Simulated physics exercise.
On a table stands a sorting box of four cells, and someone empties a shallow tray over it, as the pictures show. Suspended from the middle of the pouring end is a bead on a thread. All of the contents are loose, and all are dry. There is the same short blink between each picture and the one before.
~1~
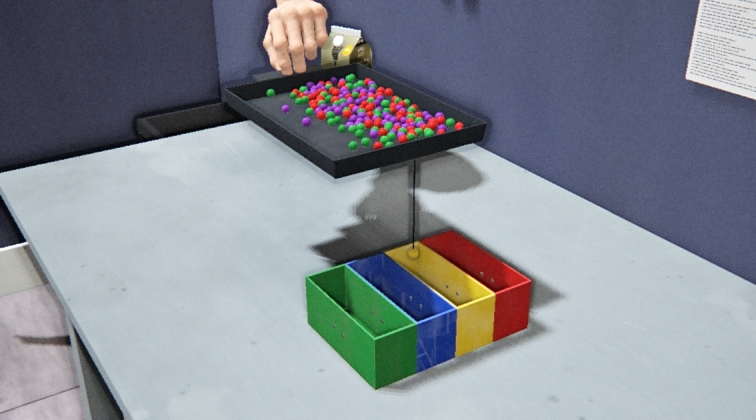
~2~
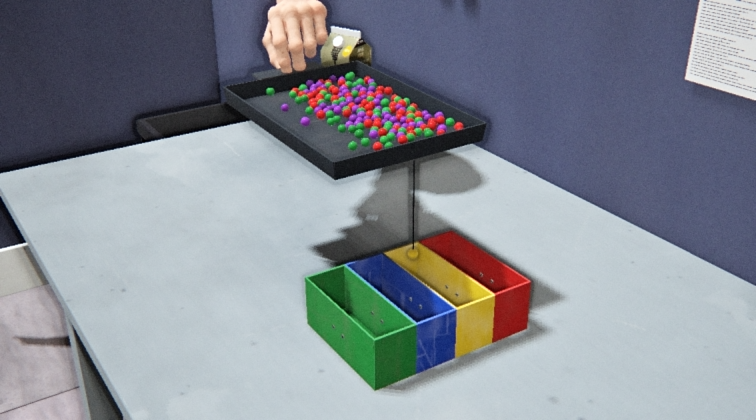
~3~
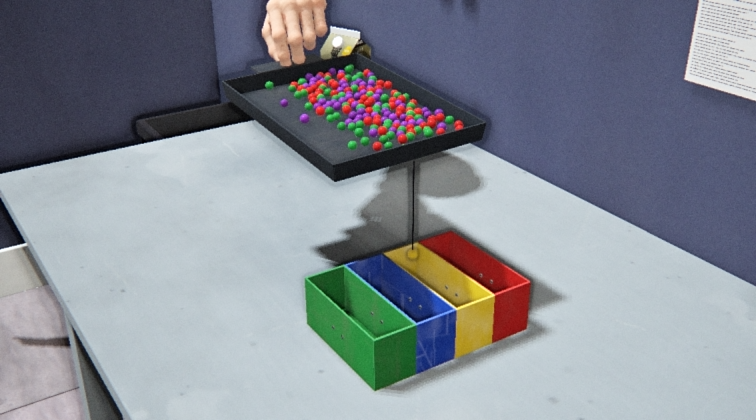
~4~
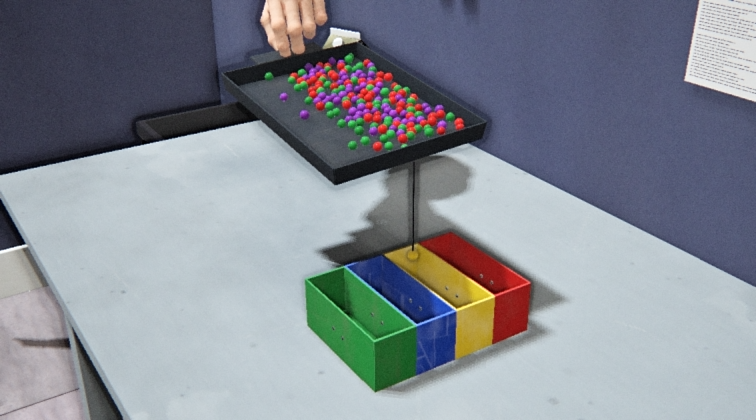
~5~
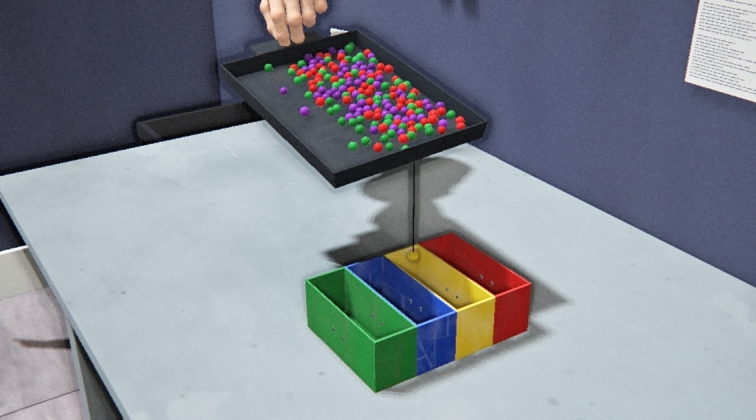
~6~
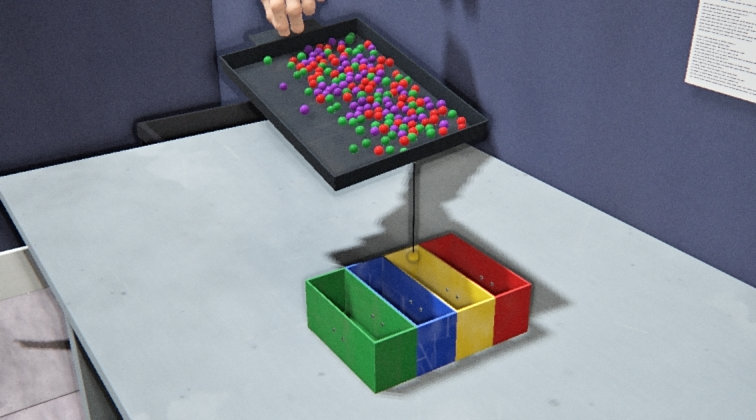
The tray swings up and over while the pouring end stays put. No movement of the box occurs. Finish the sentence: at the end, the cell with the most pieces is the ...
... Green one.
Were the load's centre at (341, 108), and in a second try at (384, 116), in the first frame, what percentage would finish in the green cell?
Respectively 70 and 70 per cent.
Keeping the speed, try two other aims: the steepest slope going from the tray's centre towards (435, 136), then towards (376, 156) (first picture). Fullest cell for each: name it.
Case 1 - red. Case 2 - the cell in green.
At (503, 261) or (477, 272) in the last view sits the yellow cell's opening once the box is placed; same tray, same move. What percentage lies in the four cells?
It would be roughly 0 per cent in the first placement and roughly 10 per cent in the second.
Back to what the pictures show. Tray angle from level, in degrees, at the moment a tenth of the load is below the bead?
65 degrees.
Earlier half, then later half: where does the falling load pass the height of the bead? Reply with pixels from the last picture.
(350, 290) first, (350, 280) later.
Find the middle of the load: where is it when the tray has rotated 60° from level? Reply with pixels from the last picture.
In the last view the centre sits at roughly (364, 153).
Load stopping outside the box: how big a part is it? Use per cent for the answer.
Result: Near 20 % of the load.
Just after the last frame, tray tipped steeply; the larger part on the tray; just a few in the green cell; just a few in the blue cell; about a tenth falling or outside the box.
A moment on, tray tipped right over; about a tenth on the tray; roughly half in the green cell; about a tenth in the blue cell; roughly a third falling or outside the box.
Further on, tray tipped past a quarter turn; roughly two thirds in the green cell; about a tenth in the blue cell; roughly a quarter falling or outside the box.
When it is over, tray tipped past a quarter turn; roughly two thirds in the green cell; about a tenth in the blue cell; not one in the yellow cell; not one in the red cell; roughly a quarter outside the box.
